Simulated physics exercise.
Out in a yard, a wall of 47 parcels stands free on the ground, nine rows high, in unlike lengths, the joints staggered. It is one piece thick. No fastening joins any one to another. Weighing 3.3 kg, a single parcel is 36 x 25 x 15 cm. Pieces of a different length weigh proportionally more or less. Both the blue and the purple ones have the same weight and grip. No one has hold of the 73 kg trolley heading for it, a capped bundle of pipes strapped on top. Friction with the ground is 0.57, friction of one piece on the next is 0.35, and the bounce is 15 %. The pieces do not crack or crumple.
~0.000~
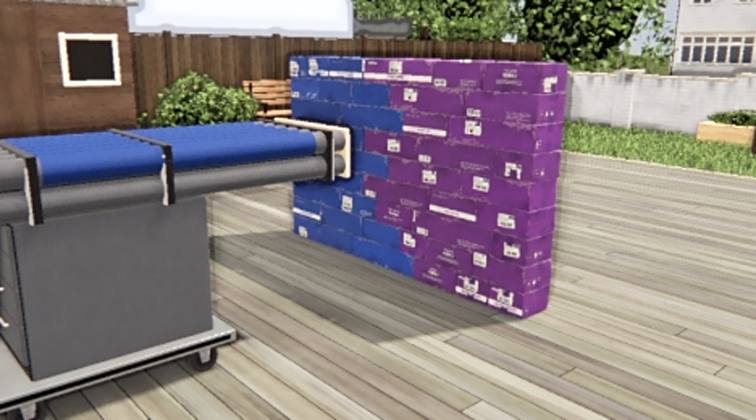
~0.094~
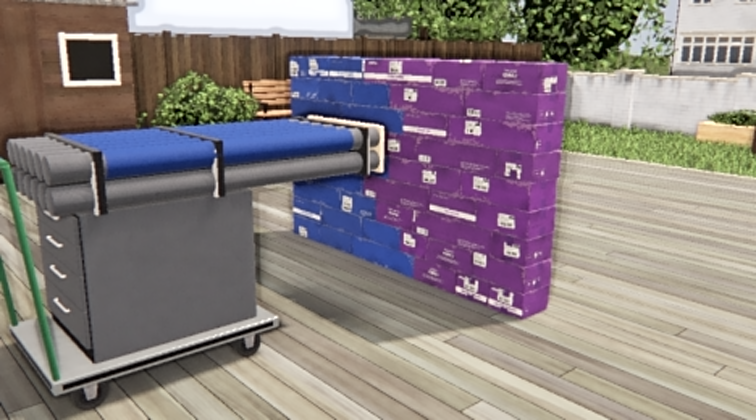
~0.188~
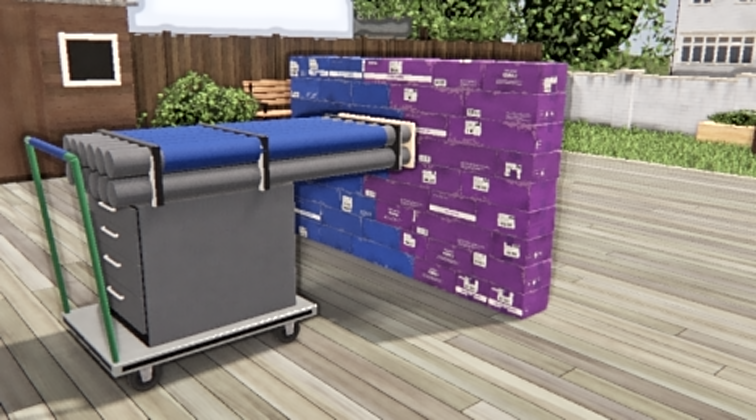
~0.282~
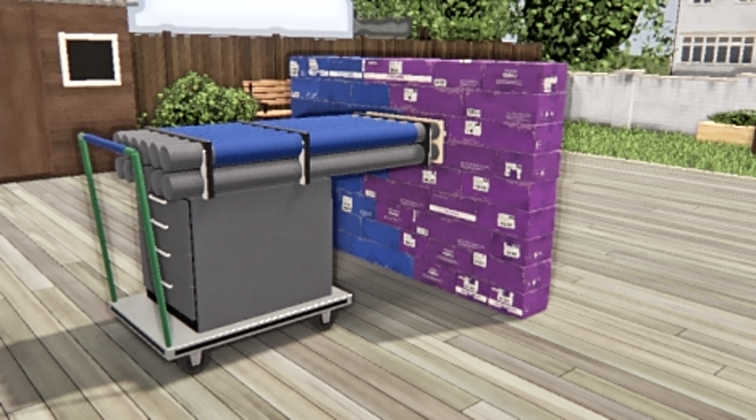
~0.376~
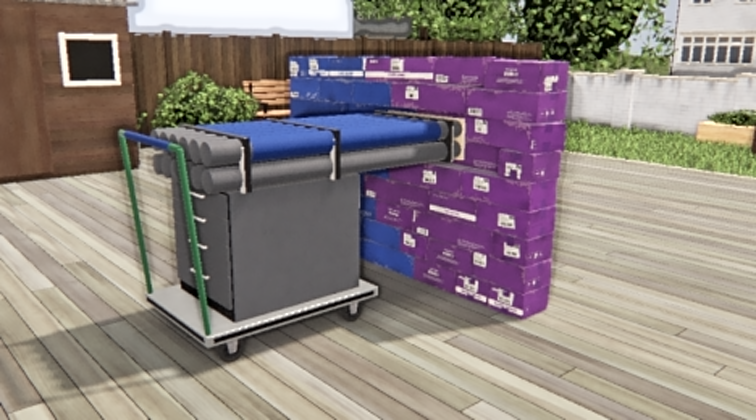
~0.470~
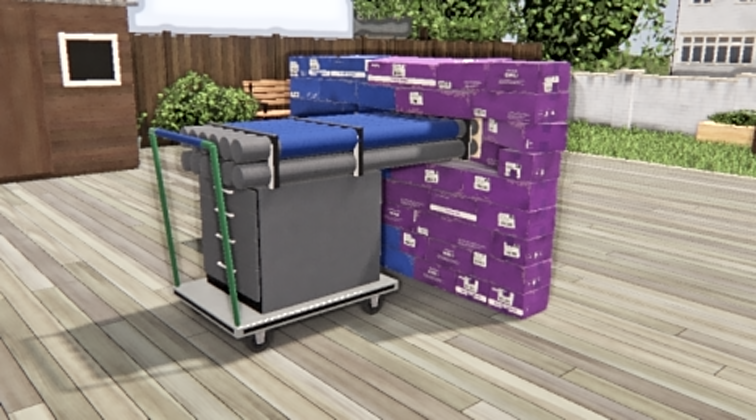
A loaded trolley rolls right and its long grey and blue rolls push into a wall of blue and purple parcels.
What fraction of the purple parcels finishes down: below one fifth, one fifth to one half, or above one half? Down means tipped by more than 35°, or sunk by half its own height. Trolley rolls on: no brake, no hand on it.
One fifth to one half.
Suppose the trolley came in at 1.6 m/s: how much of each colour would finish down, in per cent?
Then blue 20, purple 40 per cent.
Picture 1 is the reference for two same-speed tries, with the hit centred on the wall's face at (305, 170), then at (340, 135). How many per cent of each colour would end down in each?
You'd get blue at 50 followed by 50, and purple at 0 followed by 20 percent.
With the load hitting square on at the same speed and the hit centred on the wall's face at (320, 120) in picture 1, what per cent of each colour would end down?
That would leave blue at 30 % and purple at 10 %.
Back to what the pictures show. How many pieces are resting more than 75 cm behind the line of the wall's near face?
6 or thereabouts.
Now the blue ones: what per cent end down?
Blue: 10%.
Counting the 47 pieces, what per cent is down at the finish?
20 per cent.
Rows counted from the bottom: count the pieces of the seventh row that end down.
The tally comes to 3.
After 0.66 s, load 51 cm past the wall's line, still rolling; 2 of the 24 purple parcels down (2 of 47 in all colours); top purple parcel leaning 10°; top blue parcel shifted 17 mm.
After 0.94 s, load 76 cm past the wall's line, still rolling; 4 of the 24 purple parcels down (5 of 47 in all colours); top purple parcel 24 mm lower; top blue parcel shifted 34 mm.
After 1.56 s, load 76 cm past the wall's line, stopped; 7 of the 24 purple parcels down (9 of 47 in all colours); top purple parcel 25 mm lower; top blue parcel shifted 27 mm.
At rest (4.1 s), load 76 cm past the wall's line, stopped; 7 of the 24 purple parcels down (9 of 47 in all colours); top purple parcel 25 mm lower; top blue parcel shifted 27 mm. That is 29 per cent. As the last picture would show them, middles, top purple parcel near (515, 77), top blue parcel near (335, 68).
